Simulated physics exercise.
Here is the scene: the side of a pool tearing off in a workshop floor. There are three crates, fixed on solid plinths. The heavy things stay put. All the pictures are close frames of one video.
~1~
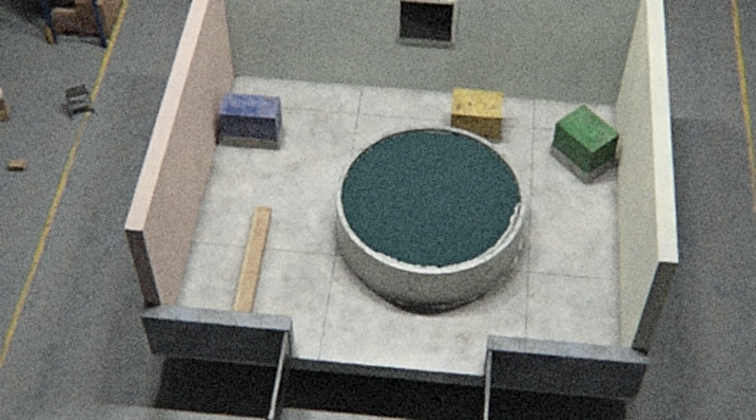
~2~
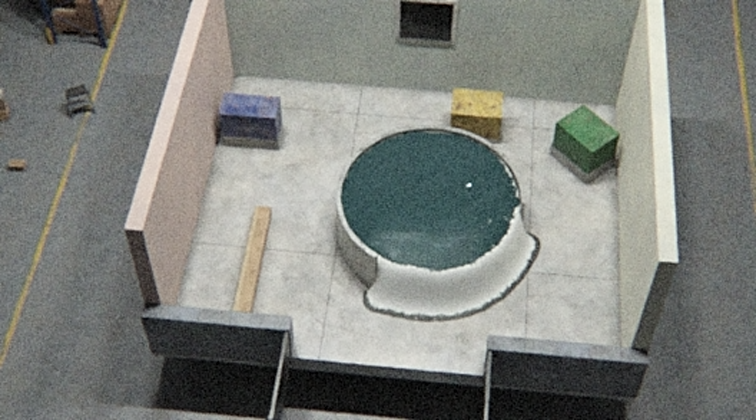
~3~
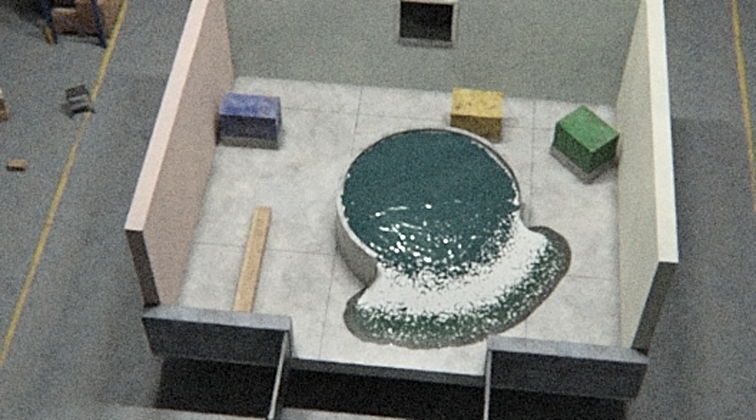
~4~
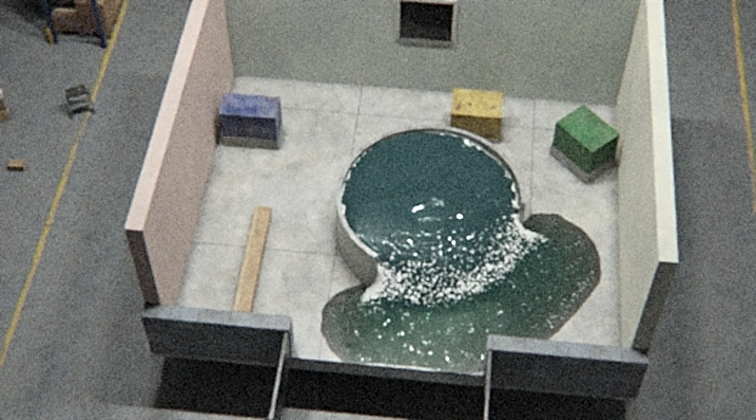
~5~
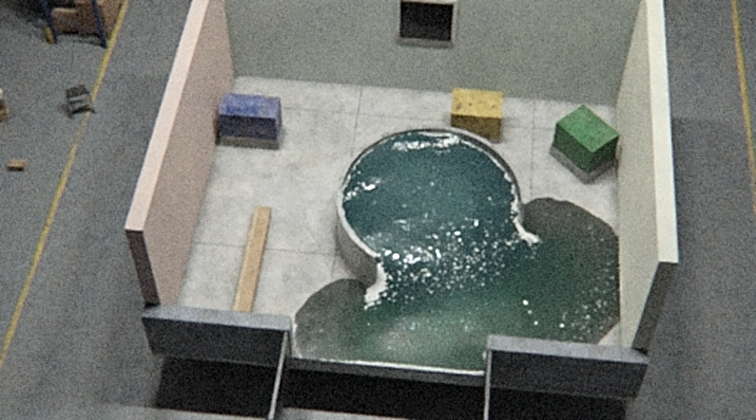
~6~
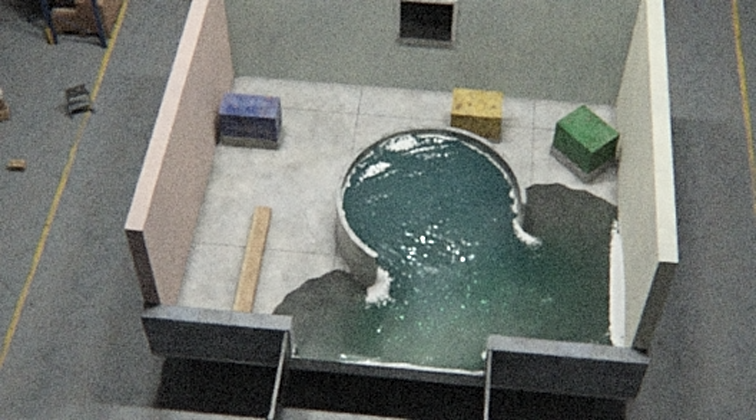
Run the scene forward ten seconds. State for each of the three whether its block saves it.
The blue crate is saved. The green crate is not saved and gets wet. The yellow crate is not saved and gets wet.
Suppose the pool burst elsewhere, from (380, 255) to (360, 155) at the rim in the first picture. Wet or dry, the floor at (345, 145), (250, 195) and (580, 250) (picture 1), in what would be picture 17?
Point by point: Unwetted, drenched, unwetted.
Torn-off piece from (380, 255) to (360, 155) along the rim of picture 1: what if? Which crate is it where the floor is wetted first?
First in line is the one in blue.
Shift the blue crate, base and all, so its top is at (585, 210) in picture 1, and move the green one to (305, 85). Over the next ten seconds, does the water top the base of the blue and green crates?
Outcome - blue is flooded, green is not reached.
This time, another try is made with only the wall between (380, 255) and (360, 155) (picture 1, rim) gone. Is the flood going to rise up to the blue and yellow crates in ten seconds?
Blue: Overtopped; yellow: Overtopped.
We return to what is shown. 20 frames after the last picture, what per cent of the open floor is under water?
It works out to about 45 in a hundred.
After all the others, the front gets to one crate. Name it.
I'd pick the blue-painted one.
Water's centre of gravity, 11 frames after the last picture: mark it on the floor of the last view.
Somewhere around (495, 275) in the last view.
A moment on, water covers 30 % of the floor; the blue crate not reached, the green crate water round its plinth, the yellow crate not reached.
Next, water covers 35 % of the floor; the blue crate not reached, the green crate water round its plinth, the yellow crate not reached.
Then, water covers 45 % of the floor; the blue crate not reached, the green crate water round its plinth, the yellow crate water round its plinth.
Later, water covers 80 % of the floor; the blue crate water round its plinth, the green crate water round its plinth, the yellow crate water round its plinth.
In the end, water covers 95 % of the floor; the blue crate stayed above the water, the green crate was topped, the yellow crate was topped.
